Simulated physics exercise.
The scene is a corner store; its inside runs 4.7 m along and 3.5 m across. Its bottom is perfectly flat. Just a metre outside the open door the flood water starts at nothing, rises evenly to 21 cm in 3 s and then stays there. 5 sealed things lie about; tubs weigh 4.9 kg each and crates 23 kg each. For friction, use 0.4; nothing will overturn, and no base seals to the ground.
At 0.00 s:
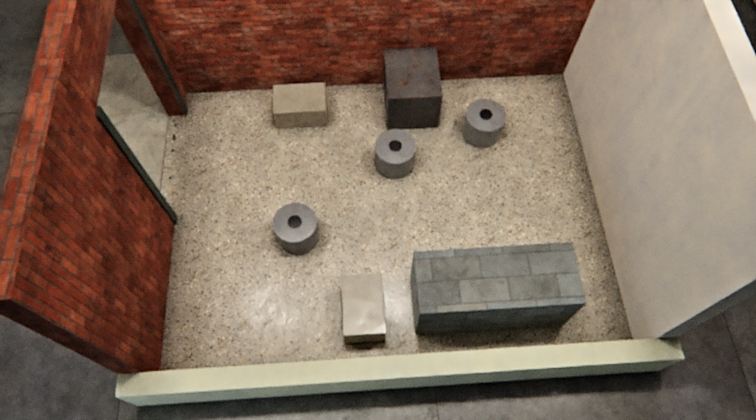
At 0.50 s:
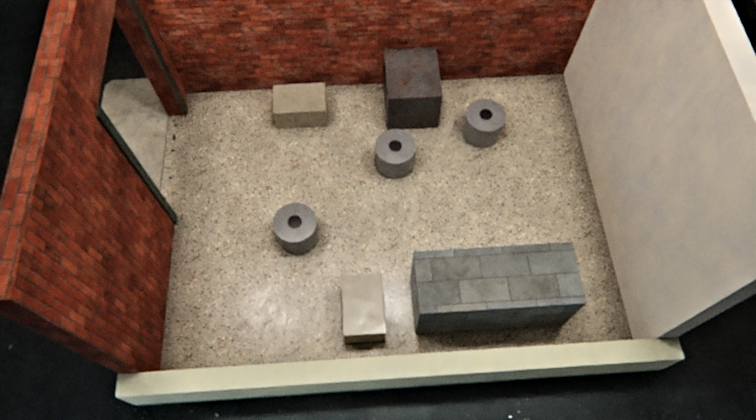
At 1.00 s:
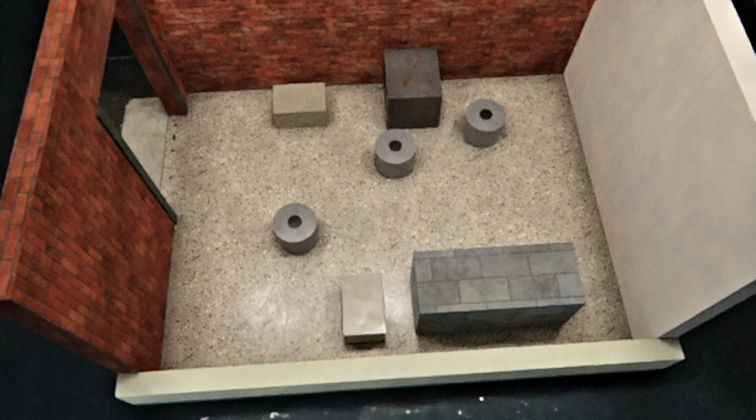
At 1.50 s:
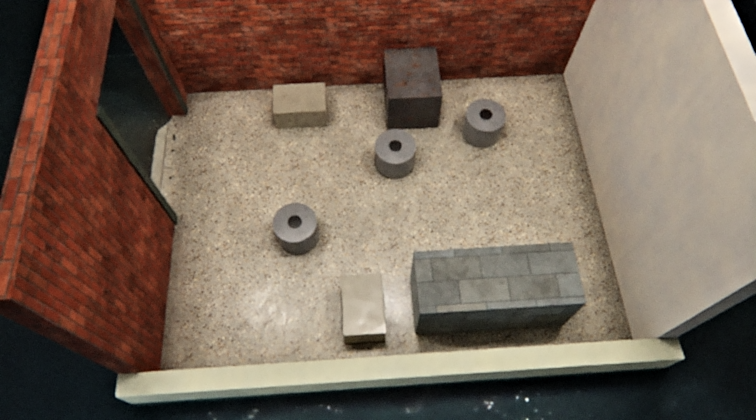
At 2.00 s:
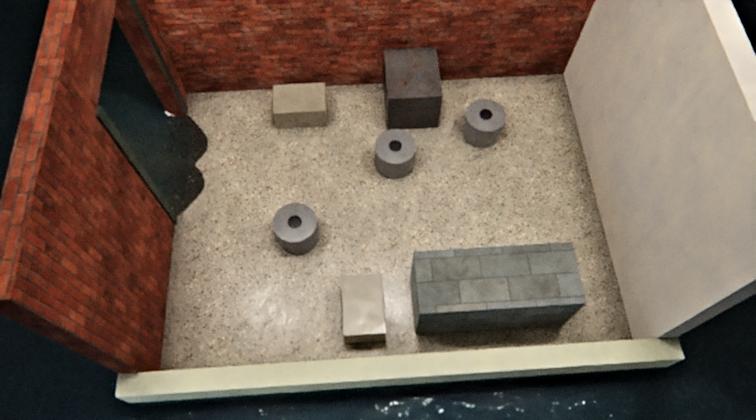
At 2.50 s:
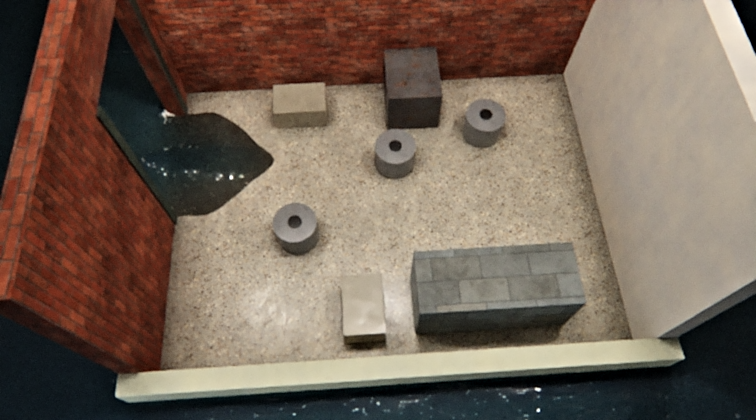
Dark water rose around the outside of a brick-walled room, then came in through the opening on the left and spread across part of the pale floor, while the blocks and round tubs stayed still.
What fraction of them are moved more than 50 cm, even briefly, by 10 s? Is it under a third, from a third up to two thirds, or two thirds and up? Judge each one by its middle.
I would say two thirds and up.
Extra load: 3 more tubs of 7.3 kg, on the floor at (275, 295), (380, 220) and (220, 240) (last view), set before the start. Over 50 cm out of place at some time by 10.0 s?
In the same order as the question: Not as far, farther, not as far.
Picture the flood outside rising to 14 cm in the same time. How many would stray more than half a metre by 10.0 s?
You'd get 2 in that case.
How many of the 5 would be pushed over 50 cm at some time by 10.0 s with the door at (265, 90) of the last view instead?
4.
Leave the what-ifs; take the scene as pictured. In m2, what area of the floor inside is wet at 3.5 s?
Some 3.5 m2 of it.
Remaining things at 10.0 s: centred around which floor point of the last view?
Around (480, 178).
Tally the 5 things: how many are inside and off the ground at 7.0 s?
The count is 3.
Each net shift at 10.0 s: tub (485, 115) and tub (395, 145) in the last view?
40 cm, 120 cm.
After 3.5 s 0 of 5 are over 50 cm from their spots; 0 afloat.
After 4.5 s 2 of 5 are over 50 cm from their spots; 0 afloat.
After 7.0 s 4 of 5 are over 50 cm from their spots; 3 afloat.
After 10.0 s 3 of 5 are over 50 cm from their spots, and 4 have been at some point; 4 afloat.
